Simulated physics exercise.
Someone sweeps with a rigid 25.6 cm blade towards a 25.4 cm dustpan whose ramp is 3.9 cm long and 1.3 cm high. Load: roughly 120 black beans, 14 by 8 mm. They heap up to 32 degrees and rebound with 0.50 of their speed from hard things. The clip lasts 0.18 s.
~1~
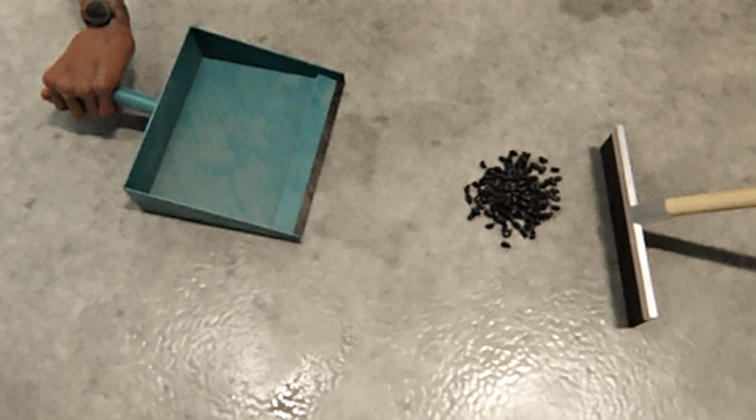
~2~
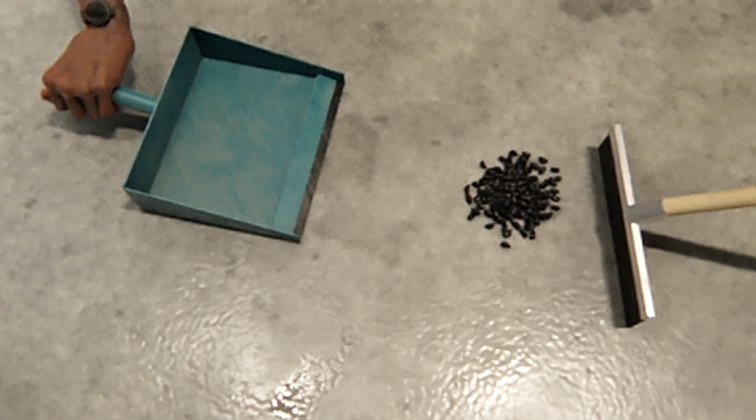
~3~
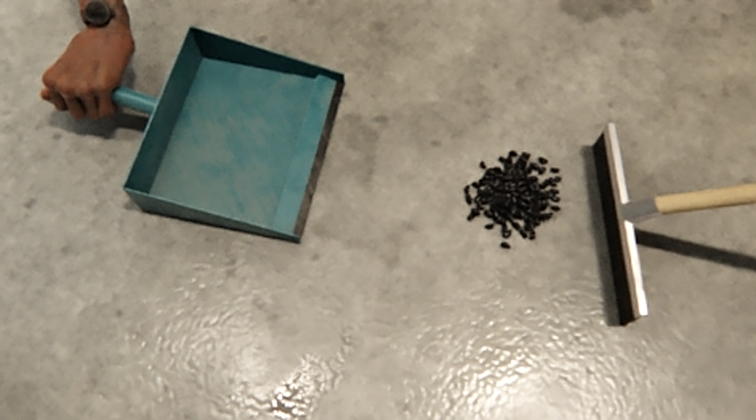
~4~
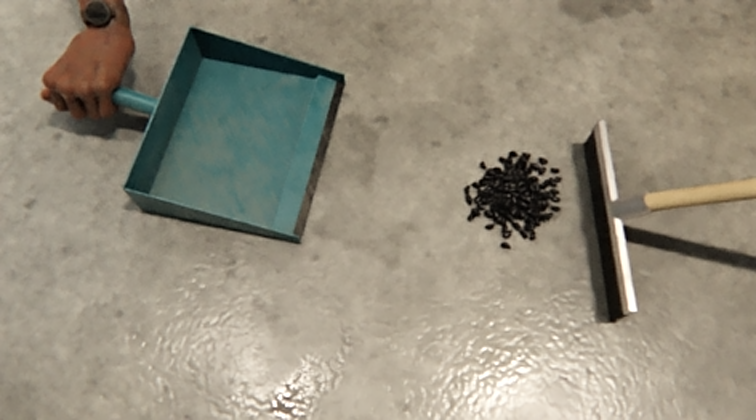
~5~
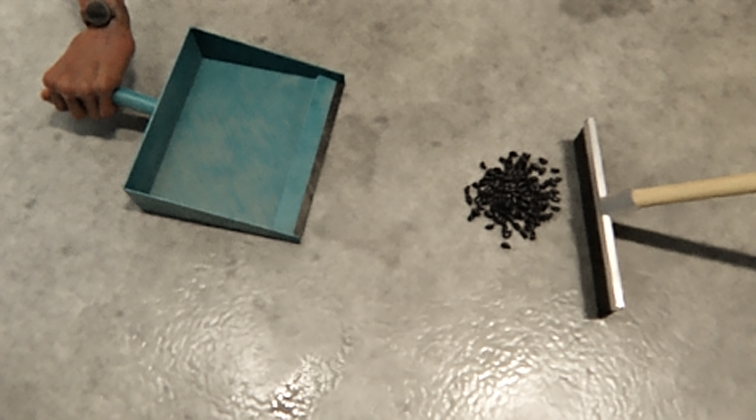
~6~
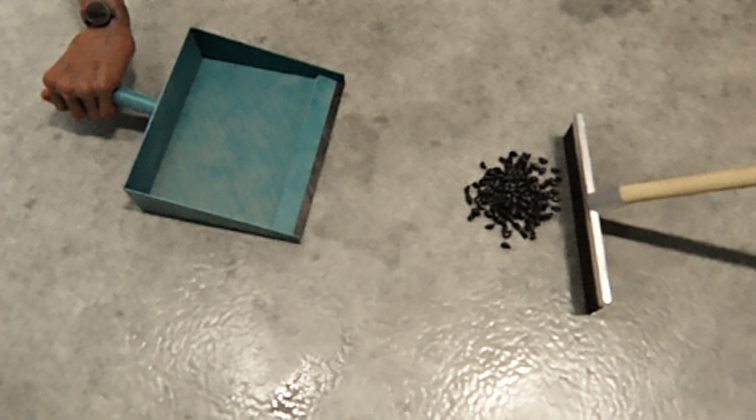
The clip opens on a wet-looking grey floor with a hand holding a teal dustpan at left, a small pile of black beans, and a rigid blade on a wooden handle at right. The blade slides slowly left, closing the gap to the pile, while the beans and dustpan stay still.
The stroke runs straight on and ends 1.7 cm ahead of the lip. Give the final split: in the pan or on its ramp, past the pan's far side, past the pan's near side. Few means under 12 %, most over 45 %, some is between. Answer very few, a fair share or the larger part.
Pan: Very few, far side: Very few, near side: Very few.
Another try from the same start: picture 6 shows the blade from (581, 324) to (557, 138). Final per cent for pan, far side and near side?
Pan 15, far 0, near 25.
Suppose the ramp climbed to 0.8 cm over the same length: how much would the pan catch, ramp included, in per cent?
In that case some 5 per cent.
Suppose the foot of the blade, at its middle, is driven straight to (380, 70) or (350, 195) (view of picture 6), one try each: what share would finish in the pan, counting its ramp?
Some 0 and 15 per cent.
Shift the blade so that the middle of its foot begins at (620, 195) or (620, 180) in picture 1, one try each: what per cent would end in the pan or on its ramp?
Some 0 and 0 per cent.
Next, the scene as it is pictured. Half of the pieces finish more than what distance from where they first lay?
About 24 cm.
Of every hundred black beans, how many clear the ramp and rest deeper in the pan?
Roughly 0 per cent.
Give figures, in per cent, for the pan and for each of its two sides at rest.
Pan 5; far side 0; near side 10.
Then, 0.35 s after the last picture, middle of the blade 21 cm from the lip; 0 % over the lip, far side 0 %, near side 0 %.
Then, 0.59 s after the last picture, middle of the blade 11 cm from the lip; 0 % over the lip, far side 0 %, near side 0 %.
Then, 0.94 s after the last picture, middle of the blade 4 cm from the lip; 5 % over the lip, far side 0 %, near side 5 %.
In the end, pan 5 %, far side 0 %, near side 10 %, in front of the lip or behind the blade 90 %.
